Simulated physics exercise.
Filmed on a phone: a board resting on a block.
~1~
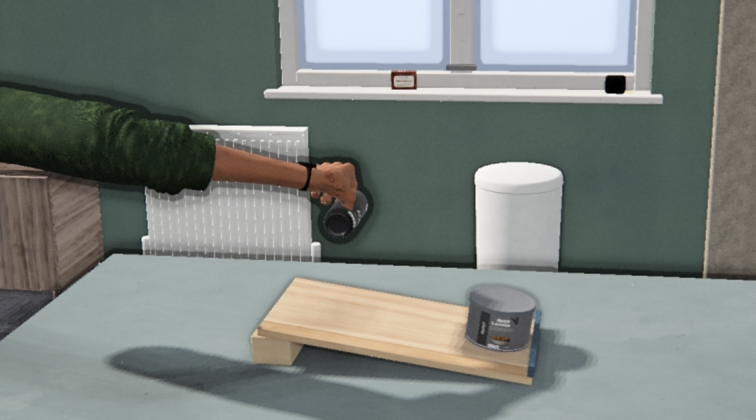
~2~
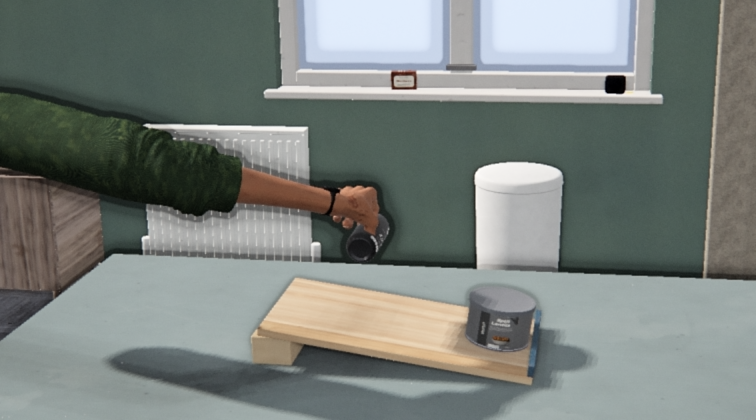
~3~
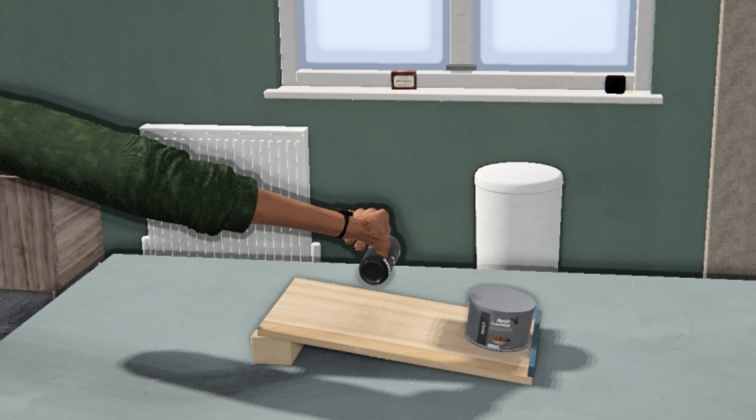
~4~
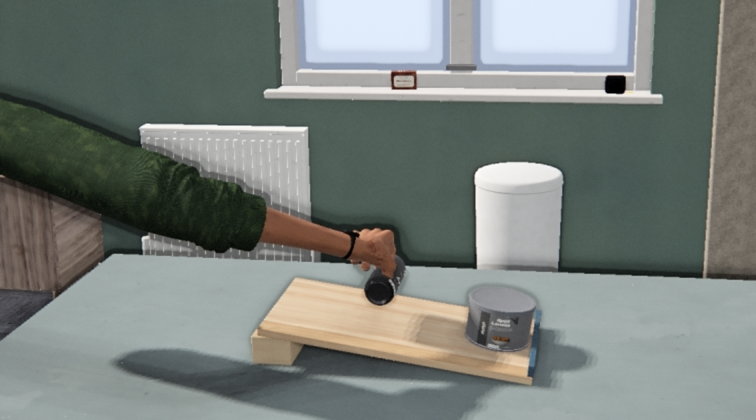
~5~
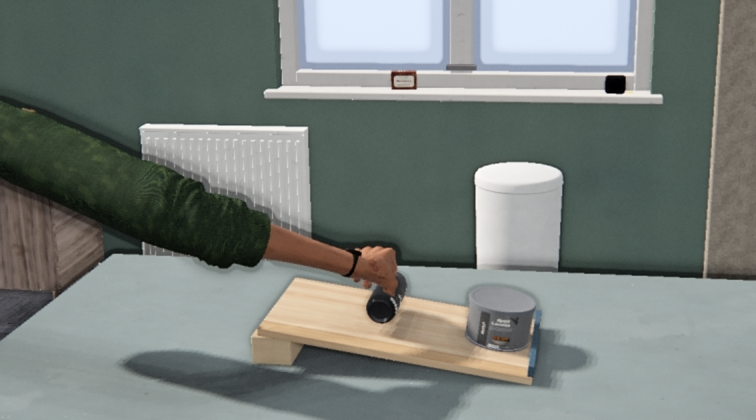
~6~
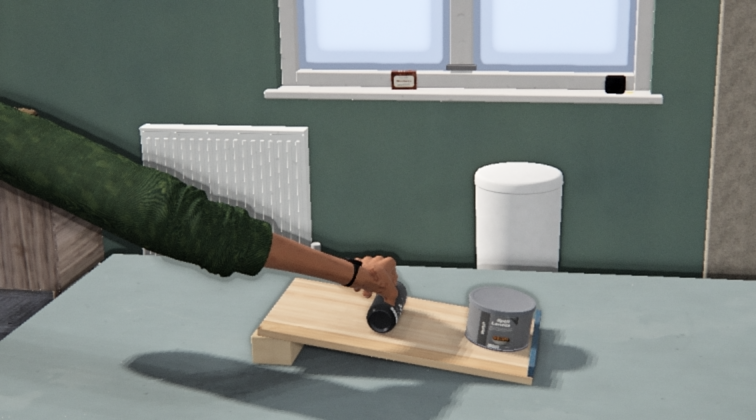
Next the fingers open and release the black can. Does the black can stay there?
The black can runs down the board.
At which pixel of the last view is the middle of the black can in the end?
Near (452, 318).
Then, 0.40 s past the last view, black can displaced a little near (404, 310).
Then, 0.70 s past the last view, black can displaced well along near (453, 318).
Then, 1.70 s past the last view, black can displaced well along near (452, 318).
Finally, moved from the start, black can; grey tub still in place. Final places as the last picture's camera would see them, black can near (452, 318). The black can goes downhill.
